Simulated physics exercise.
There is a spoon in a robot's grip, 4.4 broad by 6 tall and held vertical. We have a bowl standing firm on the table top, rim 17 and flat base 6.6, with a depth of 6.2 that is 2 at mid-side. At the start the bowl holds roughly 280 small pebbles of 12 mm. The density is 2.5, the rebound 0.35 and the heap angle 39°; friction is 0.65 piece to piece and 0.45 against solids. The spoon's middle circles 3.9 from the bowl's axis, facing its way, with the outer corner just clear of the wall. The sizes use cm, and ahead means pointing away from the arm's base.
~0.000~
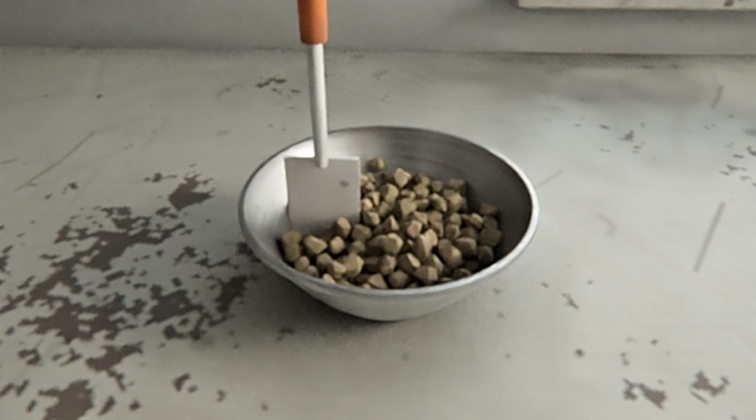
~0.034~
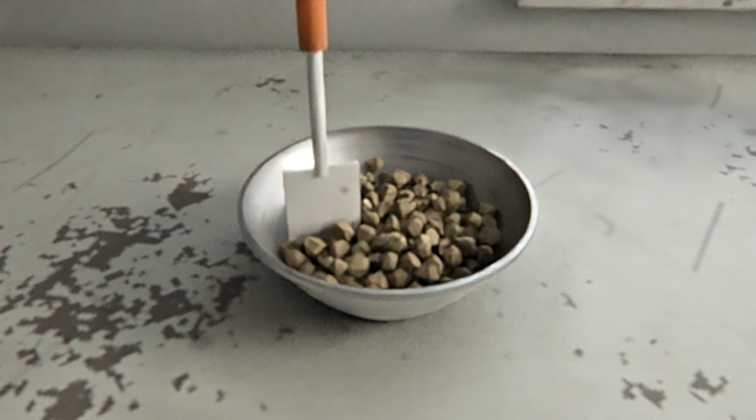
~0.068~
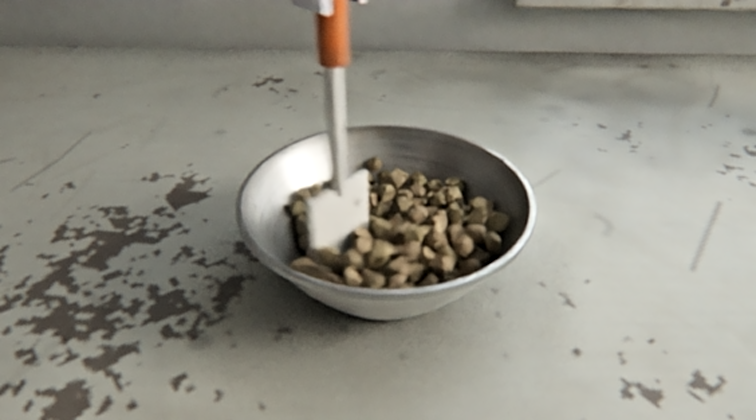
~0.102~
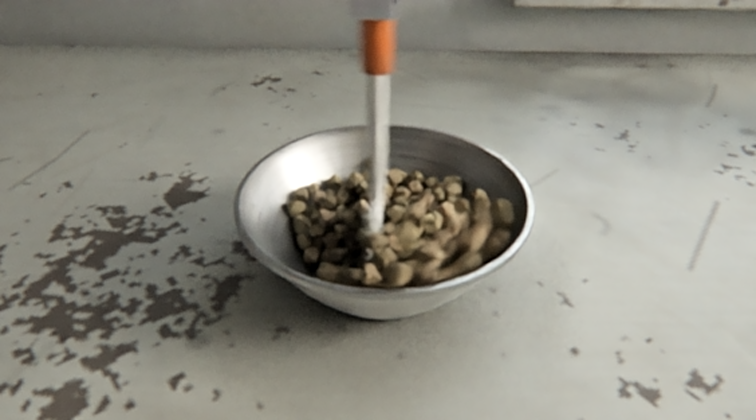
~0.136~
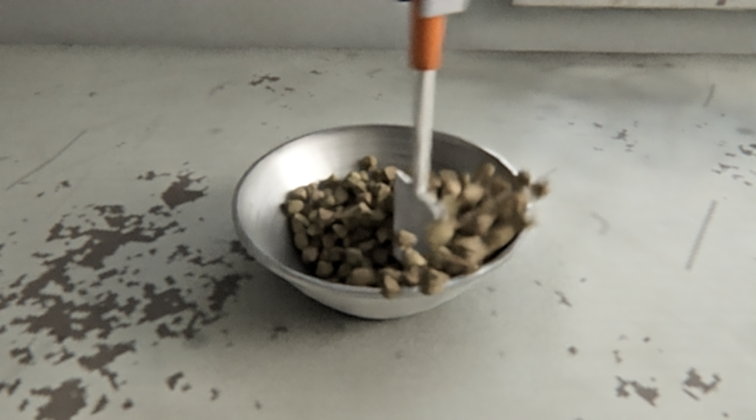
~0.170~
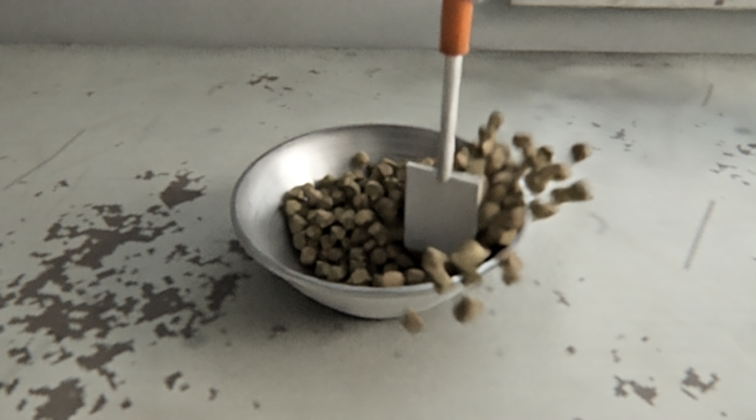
A small spatula with an orange handle dipped into a metal bowl of brown pebbles, turned as it swept from left to right through them, and flung several up and over the right rim.
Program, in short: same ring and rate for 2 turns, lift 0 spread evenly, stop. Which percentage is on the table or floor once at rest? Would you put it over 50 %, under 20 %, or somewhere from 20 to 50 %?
I would put it over 50 %.
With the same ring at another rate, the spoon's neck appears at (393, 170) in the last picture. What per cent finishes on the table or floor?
Roughly 45 percent of it.
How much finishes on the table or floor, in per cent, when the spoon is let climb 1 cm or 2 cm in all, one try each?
About 50 per cent on the first try and 40 per cent on the second.
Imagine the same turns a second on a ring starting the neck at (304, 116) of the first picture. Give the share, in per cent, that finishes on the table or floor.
45 %.
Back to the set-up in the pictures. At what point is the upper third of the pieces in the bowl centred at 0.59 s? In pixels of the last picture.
(429, 169).
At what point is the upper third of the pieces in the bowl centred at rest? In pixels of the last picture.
In the final view it lies around (342, 248).
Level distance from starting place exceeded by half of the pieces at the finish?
Something like 19 centimetres, give or take.
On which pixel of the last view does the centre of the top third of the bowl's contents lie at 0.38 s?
The upper third is centred close to (284, 222).
After 0.38 s, 14° round, highest piece 10 above the table; 176 in the bowl, 65 on the table or floor, 43 in flight or on the tool.
After 0.59 s, 231° round, highest piece 8 above the table; 137 on the table or floor, 129 in the bowl, 18 in flight or on the tool.
After 0.89 s, 0° round, highest piece 5 above the table; 164 on the table or floor, 120 in the bowl.
After 1.59 s, 0° round, highest piece 5 above the table; 164 on the table or floor, 120 in the bowl.
In the end, 164 on the table or floor, 120 in the bowl. That is 58 % on the table or floor.
